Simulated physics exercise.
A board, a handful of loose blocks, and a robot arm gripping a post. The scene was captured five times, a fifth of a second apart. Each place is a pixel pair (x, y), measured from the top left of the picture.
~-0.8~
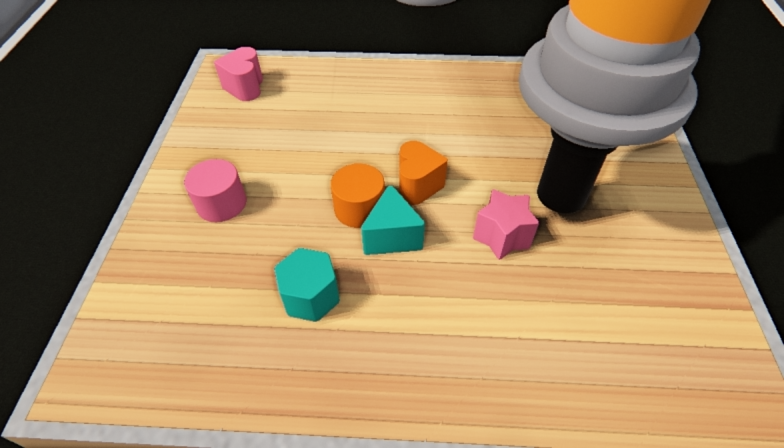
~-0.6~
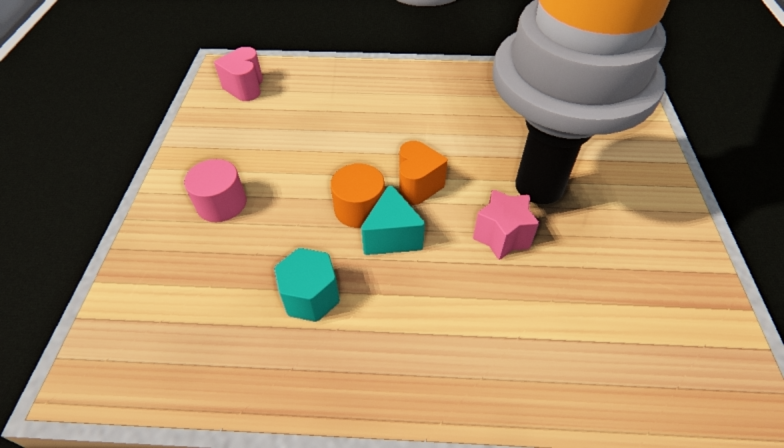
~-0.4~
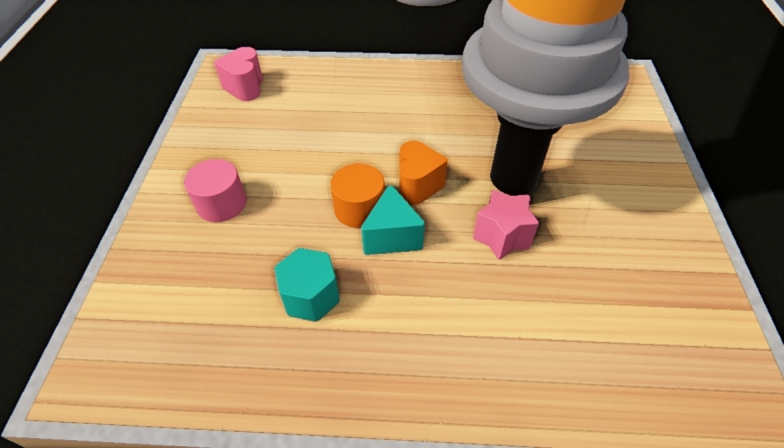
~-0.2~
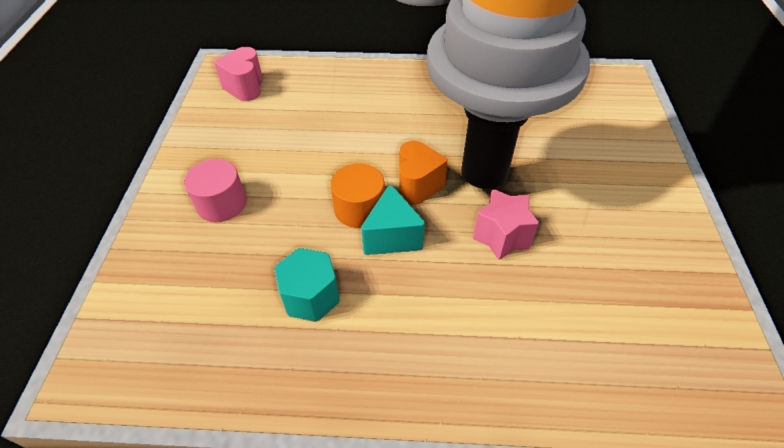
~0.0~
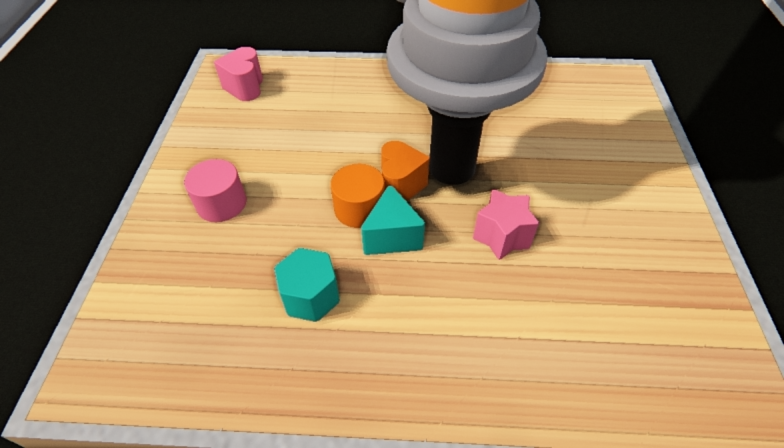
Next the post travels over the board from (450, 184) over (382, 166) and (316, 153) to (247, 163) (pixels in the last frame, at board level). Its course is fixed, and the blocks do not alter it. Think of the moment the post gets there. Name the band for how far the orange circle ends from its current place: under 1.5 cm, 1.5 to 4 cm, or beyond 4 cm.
It is going to finish 1.5 to 4 cm from where it is now.
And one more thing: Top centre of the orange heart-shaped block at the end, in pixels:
The middle of its upper face will lie at (327, 158).
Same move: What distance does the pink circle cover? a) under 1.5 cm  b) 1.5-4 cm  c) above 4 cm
a
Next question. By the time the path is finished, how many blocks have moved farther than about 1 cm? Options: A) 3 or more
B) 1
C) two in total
I choose C.
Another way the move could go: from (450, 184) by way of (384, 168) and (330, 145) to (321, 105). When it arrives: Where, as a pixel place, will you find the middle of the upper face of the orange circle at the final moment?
That would be at about pixel (331, 193).
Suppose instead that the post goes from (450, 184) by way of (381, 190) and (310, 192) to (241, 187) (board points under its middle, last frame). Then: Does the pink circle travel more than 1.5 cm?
Yes, that is what happens.
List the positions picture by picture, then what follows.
The first frame shows lower end of the post at (561, 196), tops of blocks, pink circle at (211, 176), orange circle at (357, 182), orange heart-shaped block at (419, 159).
The second frame shows post at (539, 187), blocks as before.
The third frame shows post at (514, 179), blocks as before.
The fourth frame shows post at (484, 173), blocks as before.
The fifth frame shows post at (452, 169), pink circle at (211, 176), orange circle at (357, 182), orange heart-shaped block at (401, 158).
What follows on the original path. One third of the way, post at (381, 151); orange circle at (335, 192); orange heart-shaped block at (347, 160), turned 80° anticlockwise.
Two thirds of the way, post at (313, 138); orange circle at (335, 193); orange heart-shaped block at (327, 158), turned 120° anticlockwise.
At the end, post at (242, 148); pink circle not moved; orange circle at (335, 193); orange heart-shaped block at (327, 158), turned 120° anticlockwise.
